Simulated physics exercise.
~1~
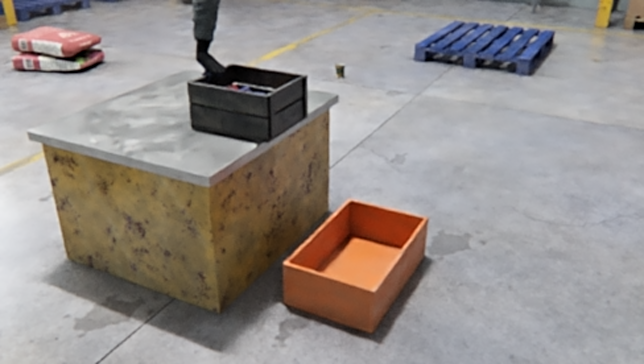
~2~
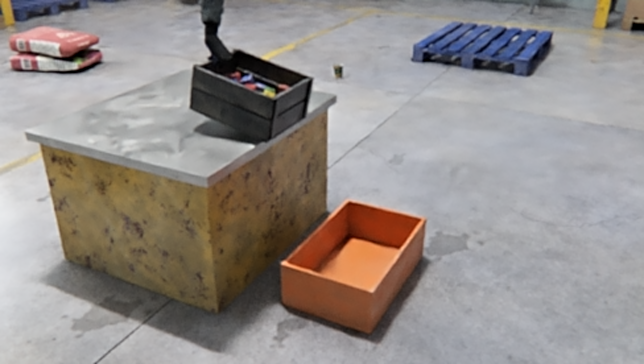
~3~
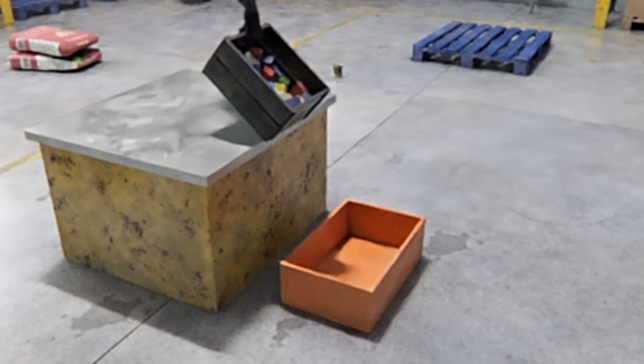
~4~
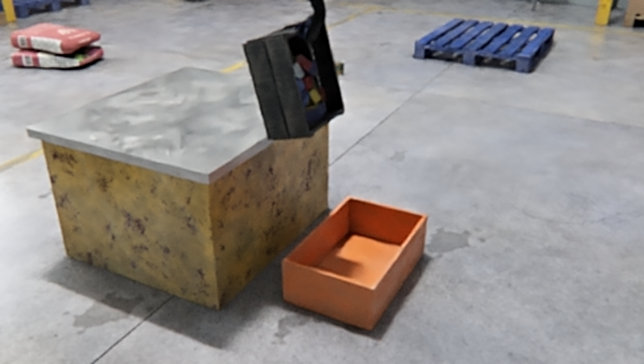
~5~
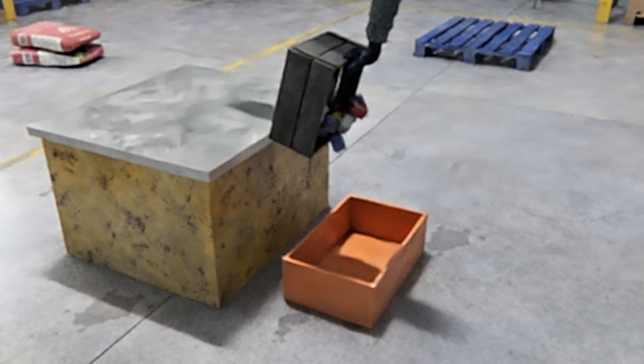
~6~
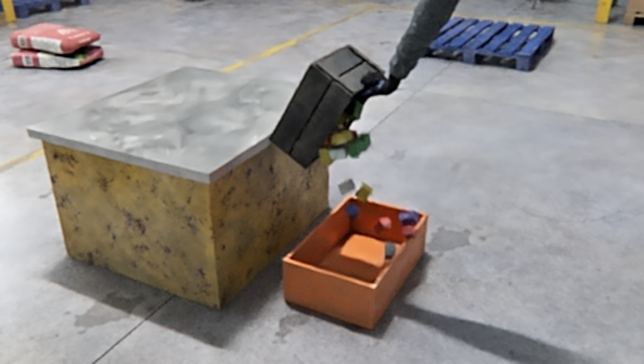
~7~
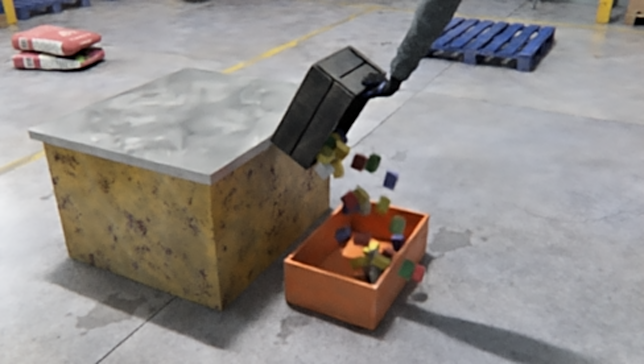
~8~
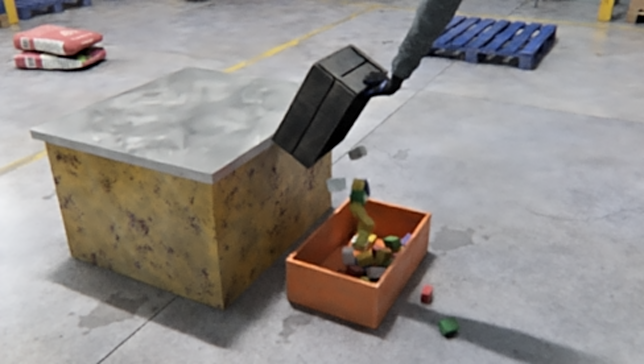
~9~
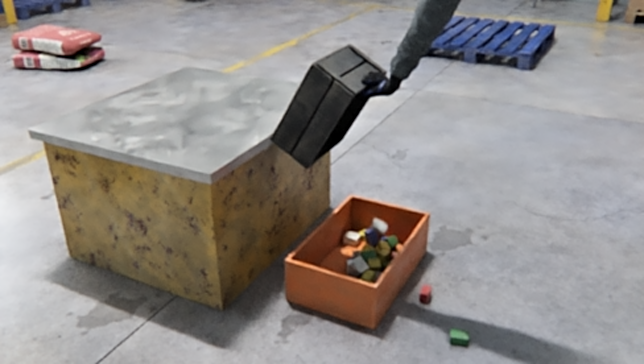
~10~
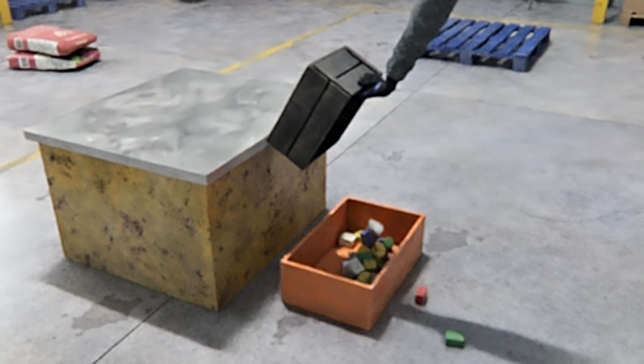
A dark arm tips a black box of bricks into an orange tub, spilling two.
